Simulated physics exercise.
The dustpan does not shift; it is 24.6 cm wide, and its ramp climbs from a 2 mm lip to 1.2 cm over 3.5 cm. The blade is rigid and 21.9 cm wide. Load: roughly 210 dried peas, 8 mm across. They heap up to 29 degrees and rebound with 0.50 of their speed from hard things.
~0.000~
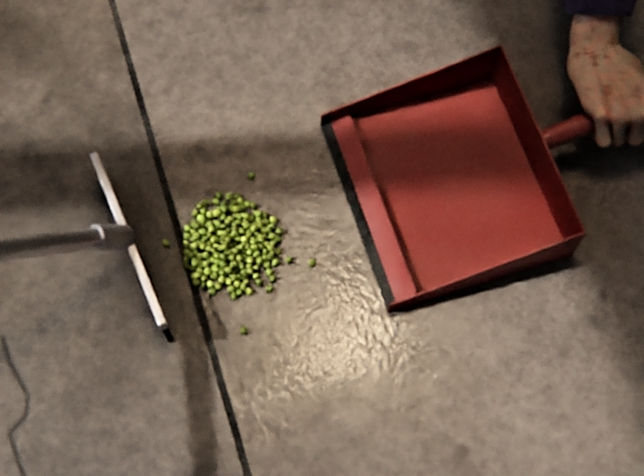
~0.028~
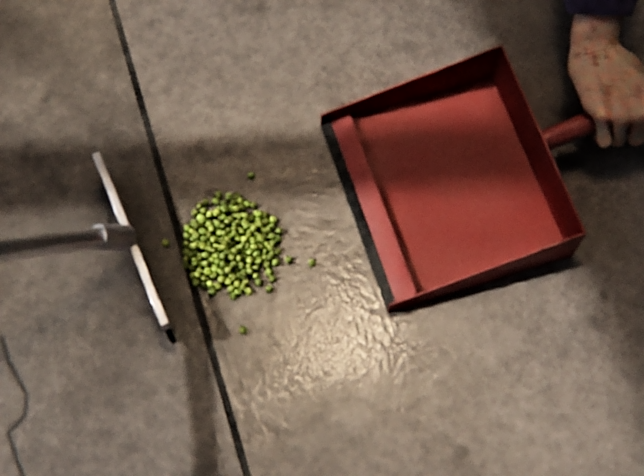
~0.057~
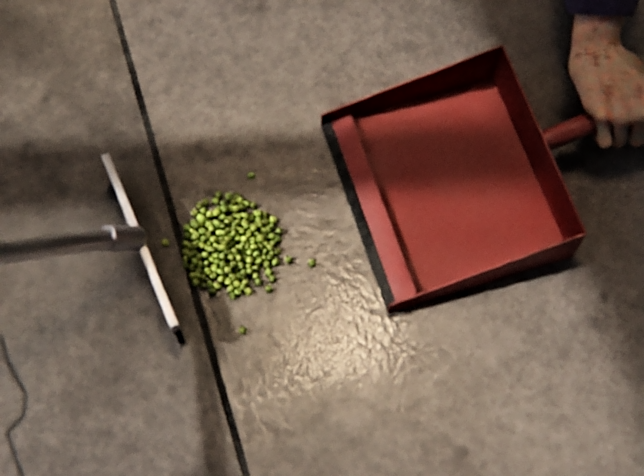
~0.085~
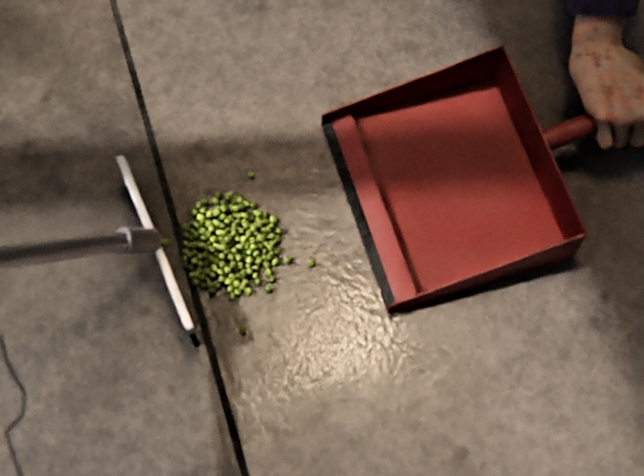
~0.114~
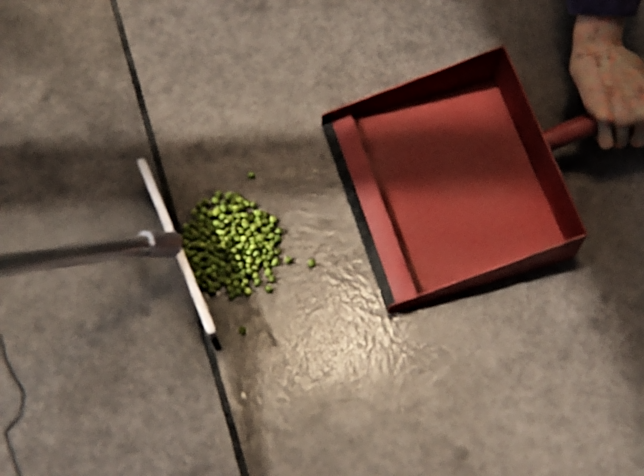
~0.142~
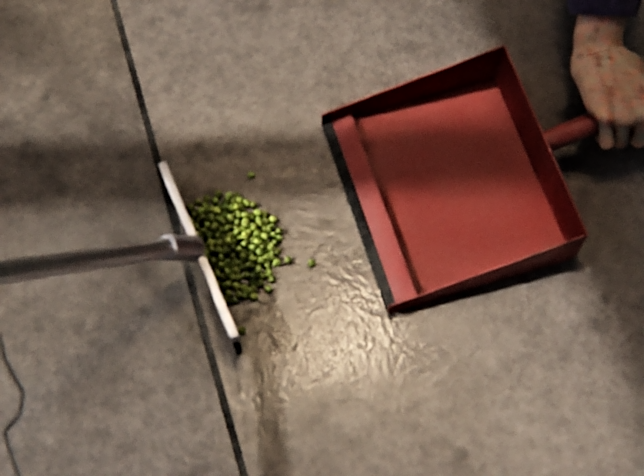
A grey concrete floor with dark seams and a glossy patch is seen from directly above by a still camera. A heap of small green peas lies near the centre, between a thin pale blade on a grey pole at left and a red dustpan whose handle a hand grips at right. The blade slides rightward, slowly then faster, crosses the seam and pushes into the heap's left side, bunching the peas.
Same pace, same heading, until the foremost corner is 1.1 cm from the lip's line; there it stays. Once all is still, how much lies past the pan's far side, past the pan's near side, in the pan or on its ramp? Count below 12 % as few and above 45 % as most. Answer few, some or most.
Past the pan's far side: Few; past the pan's near side: Few; in the pan or on its ramp: Some.
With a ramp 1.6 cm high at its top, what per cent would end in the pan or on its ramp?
In that case some 20 per cent.
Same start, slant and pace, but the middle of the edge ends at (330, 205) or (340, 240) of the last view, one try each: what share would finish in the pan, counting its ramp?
Some 50 and 50 per cent.
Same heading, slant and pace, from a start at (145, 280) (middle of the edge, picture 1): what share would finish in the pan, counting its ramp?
Some 20 per cent.
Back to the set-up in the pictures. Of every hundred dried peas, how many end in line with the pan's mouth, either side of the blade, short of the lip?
About 60 per cent.
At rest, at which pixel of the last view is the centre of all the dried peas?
Around (354, 228).
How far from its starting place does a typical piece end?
Some 16 cm.
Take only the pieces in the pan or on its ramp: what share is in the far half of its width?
Roughly 20 per cent.
After 0.26 s, middle of the blade 9 cm from the lip; 0 % over the lip, far side 0 %, near side 0 %.
Then, at 0.33 s, middle of the blade 4 cm from the lip; 0 % over the lip, far side 5 %, near side 0 %.
Then, at 0.55 s, middle of the blade 2 cm from the lip; 30 % over the lip, far side 5 %, near side 5 %.
By 1.5 s all is still; far side 10 %, near side 5 %, pan 25 %, in front of the lip or behind the blade 60 %.
